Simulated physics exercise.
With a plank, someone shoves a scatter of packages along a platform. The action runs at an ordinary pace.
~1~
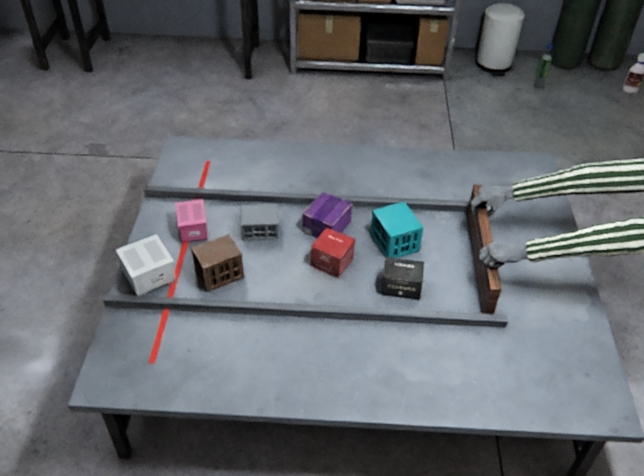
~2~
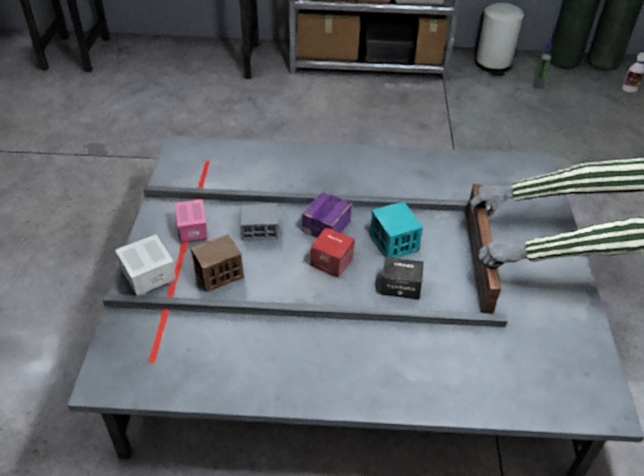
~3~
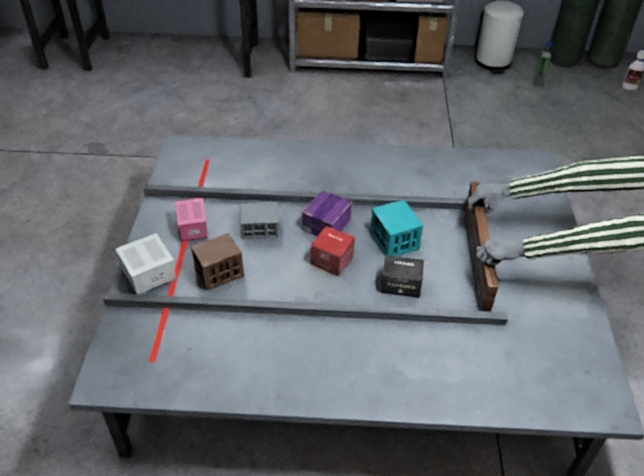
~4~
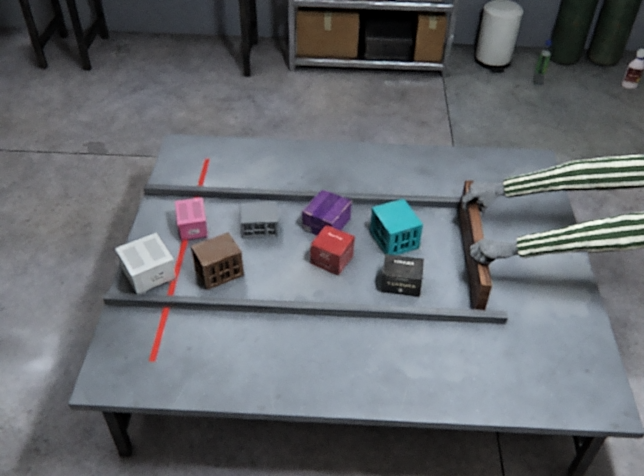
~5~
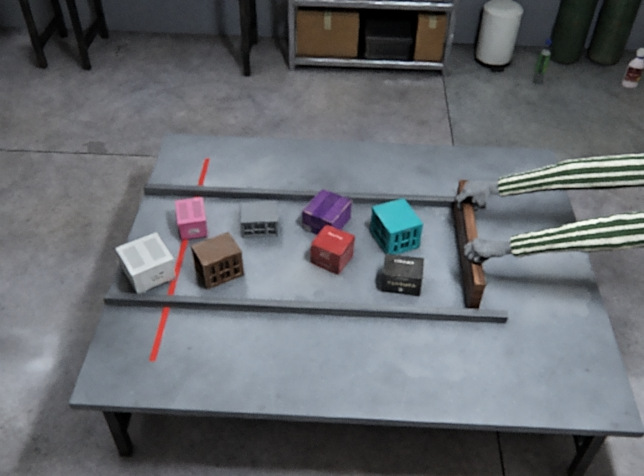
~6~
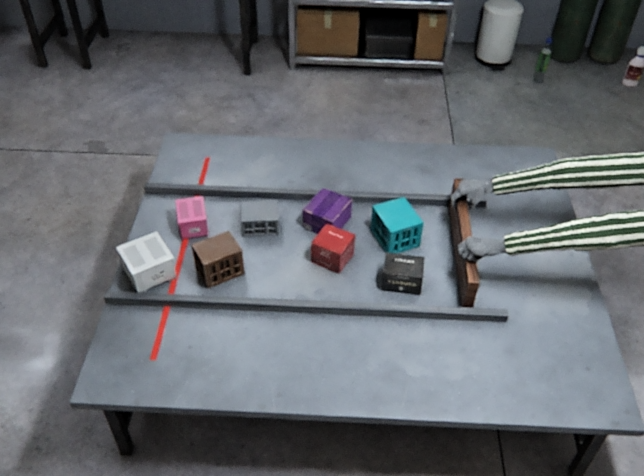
To begin with, two gloved hands in striped sleeves grip a brown plank at the right of a grey table, where colourful packages lie scattered between two rails near a red line. The hands then slide the plank slightly left, while the packages stay still and untouched.
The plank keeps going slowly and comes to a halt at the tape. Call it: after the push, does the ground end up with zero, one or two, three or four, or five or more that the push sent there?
The ground ends up with three or four.
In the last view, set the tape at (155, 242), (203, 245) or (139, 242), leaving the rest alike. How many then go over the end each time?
Ground tally per try: 5 / 3 / 8.
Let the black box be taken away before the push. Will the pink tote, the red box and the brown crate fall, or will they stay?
The pink tote? It drops away. The red box? It hangs in there. The brown crate? It hangs in there.
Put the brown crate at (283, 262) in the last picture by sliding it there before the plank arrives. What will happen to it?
Note: Brown crate is safe.
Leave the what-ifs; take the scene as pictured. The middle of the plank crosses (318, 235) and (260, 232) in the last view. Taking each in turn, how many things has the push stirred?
I count 5 first and 8 after.
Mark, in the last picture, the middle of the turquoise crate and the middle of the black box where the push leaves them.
Final positions: Near (171, 211); near (154, 269).
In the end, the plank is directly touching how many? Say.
It's touching 2 at the end.
Soon after, none off yet; white tote at rest near (147, 263); pink tote at rest near (192, 218); brown crate at rest near (218, 259).
After that, none off yet; white tote at rest near (147, 263); pink tote displaced about its own width near (156, 216); brown crate displaced a little near (204, 261).
In the end, the number that fall off is three or four; gone, grey crate, pink tote and white tote.
